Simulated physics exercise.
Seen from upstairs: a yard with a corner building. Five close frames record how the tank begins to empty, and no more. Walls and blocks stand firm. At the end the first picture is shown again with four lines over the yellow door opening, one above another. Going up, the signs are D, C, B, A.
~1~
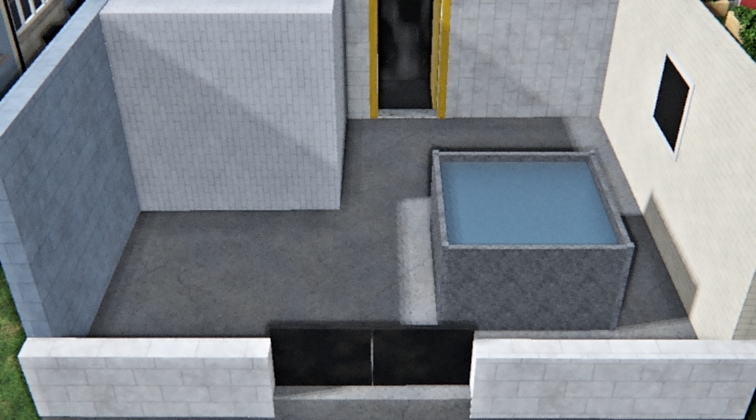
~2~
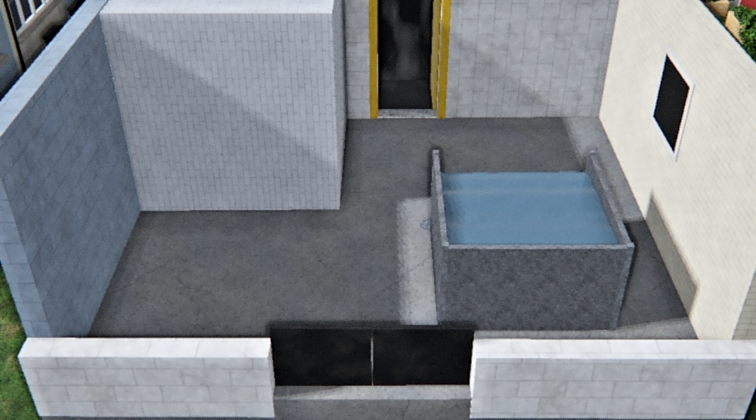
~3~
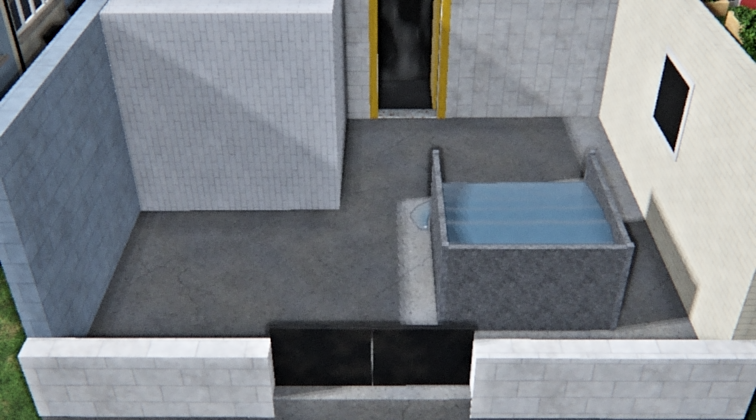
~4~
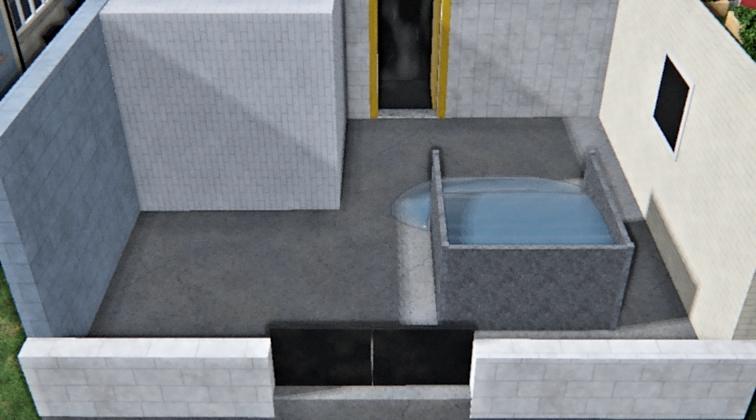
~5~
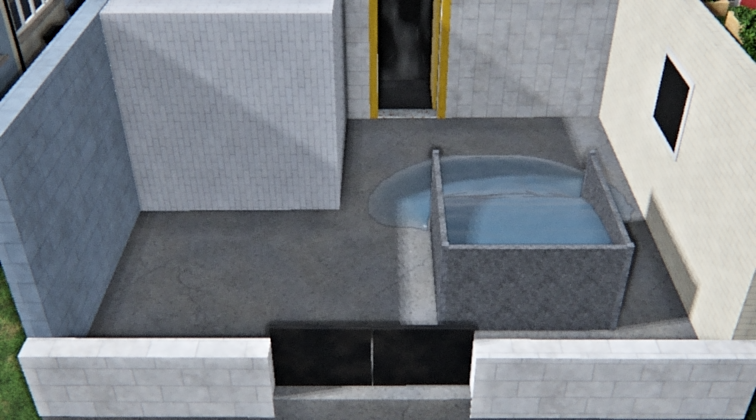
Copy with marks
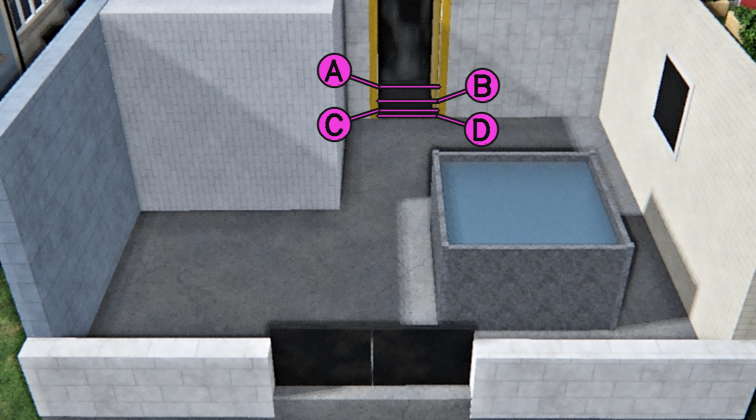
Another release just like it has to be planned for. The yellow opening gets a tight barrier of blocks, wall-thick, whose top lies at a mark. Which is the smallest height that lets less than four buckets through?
Choose A.
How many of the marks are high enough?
One.
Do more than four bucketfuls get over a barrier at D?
Yes, that goes wrong.
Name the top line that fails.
It is B.
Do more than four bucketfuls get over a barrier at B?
Yes, it does.
On the marked copy, A at (408, 86); B at (408, 101); C at (408, 110); D at (408, 115); from the bottom up D, C, B, A.
If A is chosen, a splash gets over, under a bucket.
If B is chosen, about 10 bucketfuls get in.
If C is chosen, dozens of bucketfuls pour in.
If D is chosen, dozens of bucketfuls pour in.
